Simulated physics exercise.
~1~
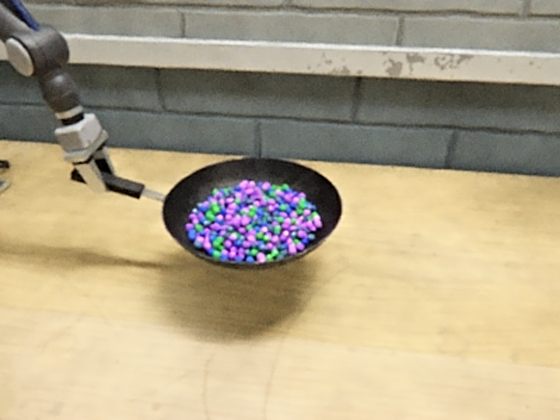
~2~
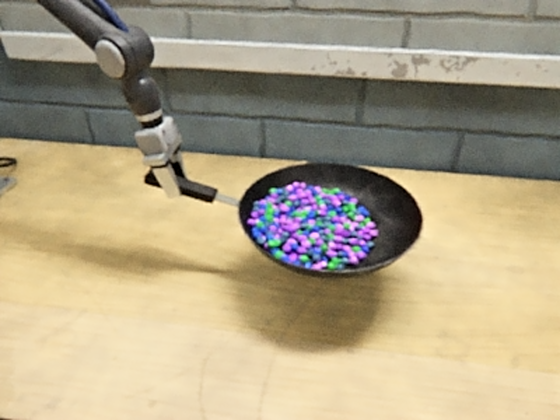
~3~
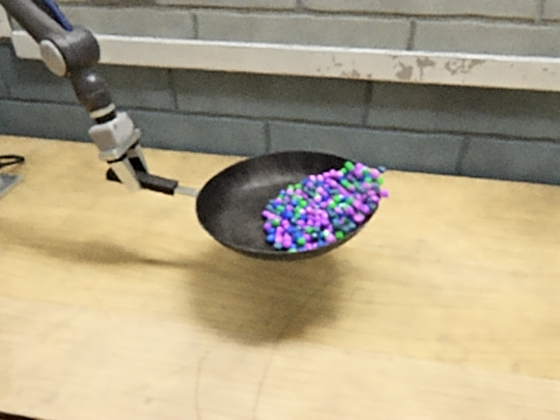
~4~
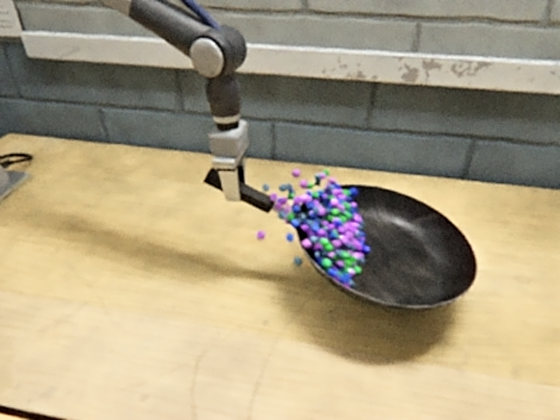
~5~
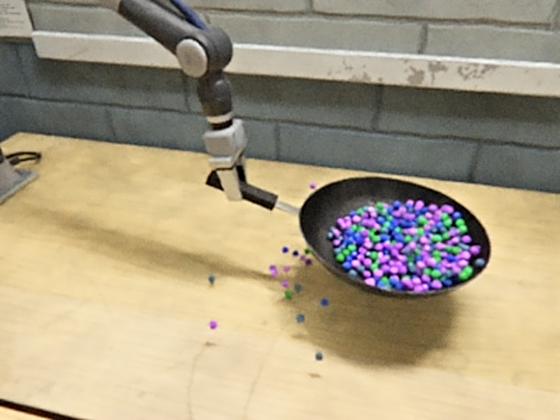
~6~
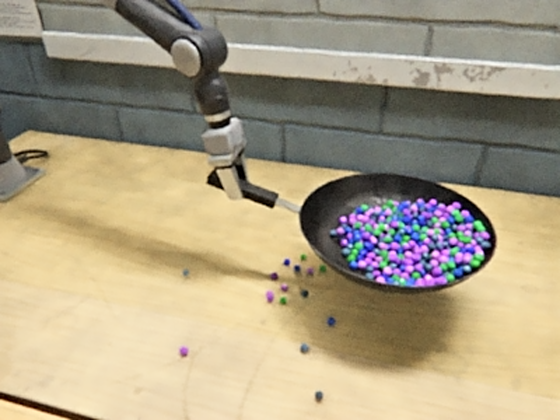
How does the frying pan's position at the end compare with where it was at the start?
The frying pan ends up well to the right of where it started and slightly lower in the view.
